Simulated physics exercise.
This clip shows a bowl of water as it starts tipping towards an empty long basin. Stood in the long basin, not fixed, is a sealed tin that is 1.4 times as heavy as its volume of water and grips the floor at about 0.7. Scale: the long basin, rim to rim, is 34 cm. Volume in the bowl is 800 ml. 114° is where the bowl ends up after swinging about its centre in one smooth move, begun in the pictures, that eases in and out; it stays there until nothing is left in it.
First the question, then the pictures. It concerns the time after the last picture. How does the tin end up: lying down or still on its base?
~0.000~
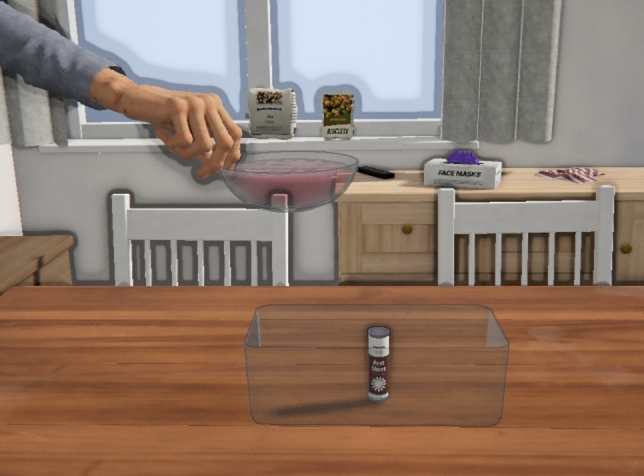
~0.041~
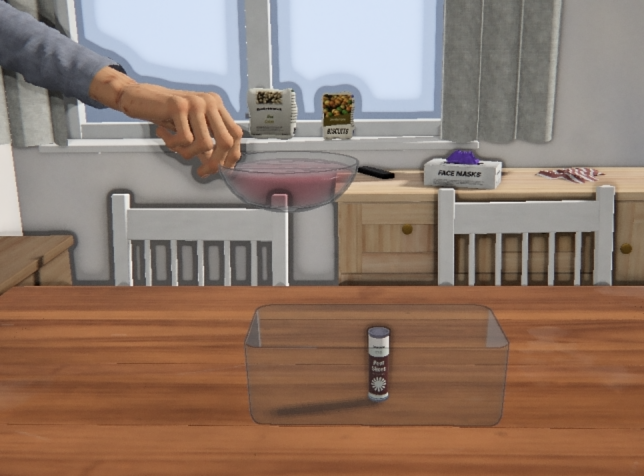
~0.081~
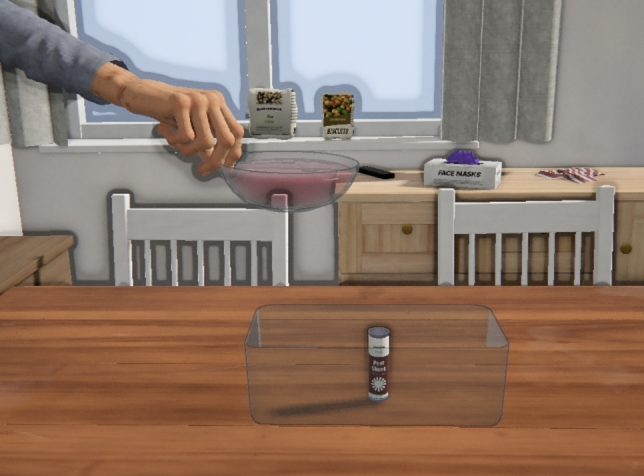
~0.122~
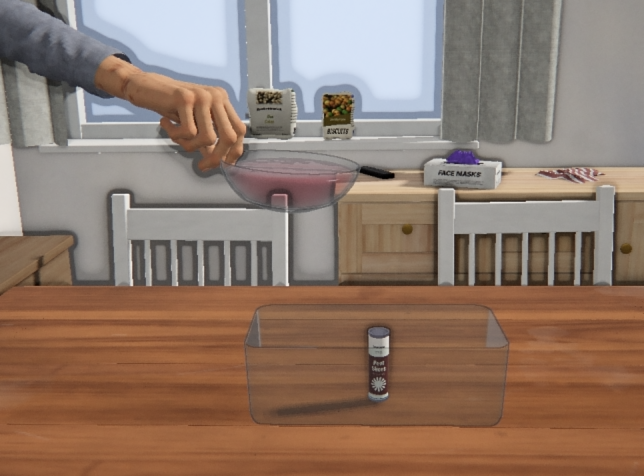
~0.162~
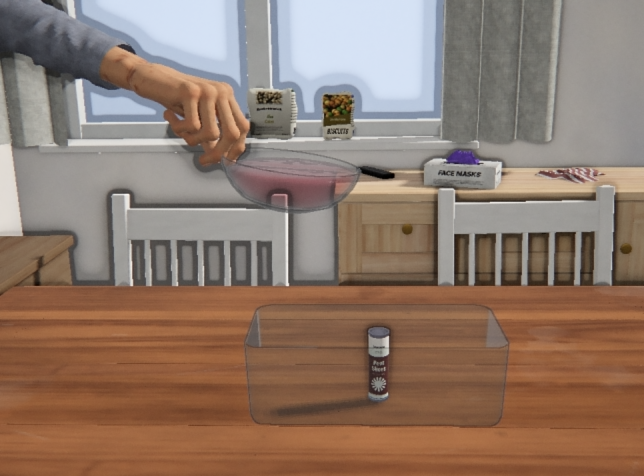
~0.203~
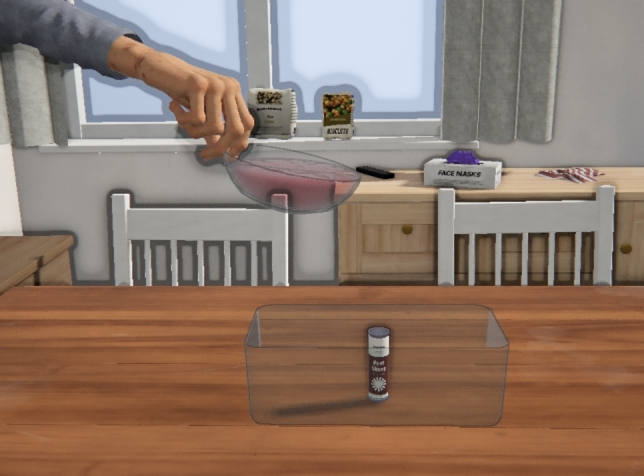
It does not tilt over.
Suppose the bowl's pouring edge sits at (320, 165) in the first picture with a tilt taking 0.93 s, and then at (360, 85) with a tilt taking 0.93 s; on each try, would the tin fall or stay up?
Run one: It does not tip. Run two: It tumbles.
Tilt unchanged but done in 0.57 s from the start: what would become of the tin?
Outcome - the tin stays erect.
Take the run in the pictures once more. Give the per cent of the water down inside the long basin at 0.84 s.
Roughly 92 percent of it.
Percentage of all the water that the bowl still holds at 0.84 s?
0 in a hundred, give or take.
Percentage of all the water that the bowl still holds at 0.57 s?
Around 12 in a hundred.
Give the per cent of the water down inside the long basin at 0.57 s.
The basin holds roughly 26 in a hundred parts at that moment.
By 0.57 s the tilt is 77° and 13 per cent is still to pour; the tin stands where it began.
By 0.84 s the tilt is 111° and 0 per cent is still to pour; the tin stands where it began.
By 1.12 s the tilt is 114° and 0 per cent is still to pour; the tin stands where it began.
By 1.43 s the tilt is 114° and 0 per cent is still to pour; the tin stands where it began.
At rest the tin stands where it began.
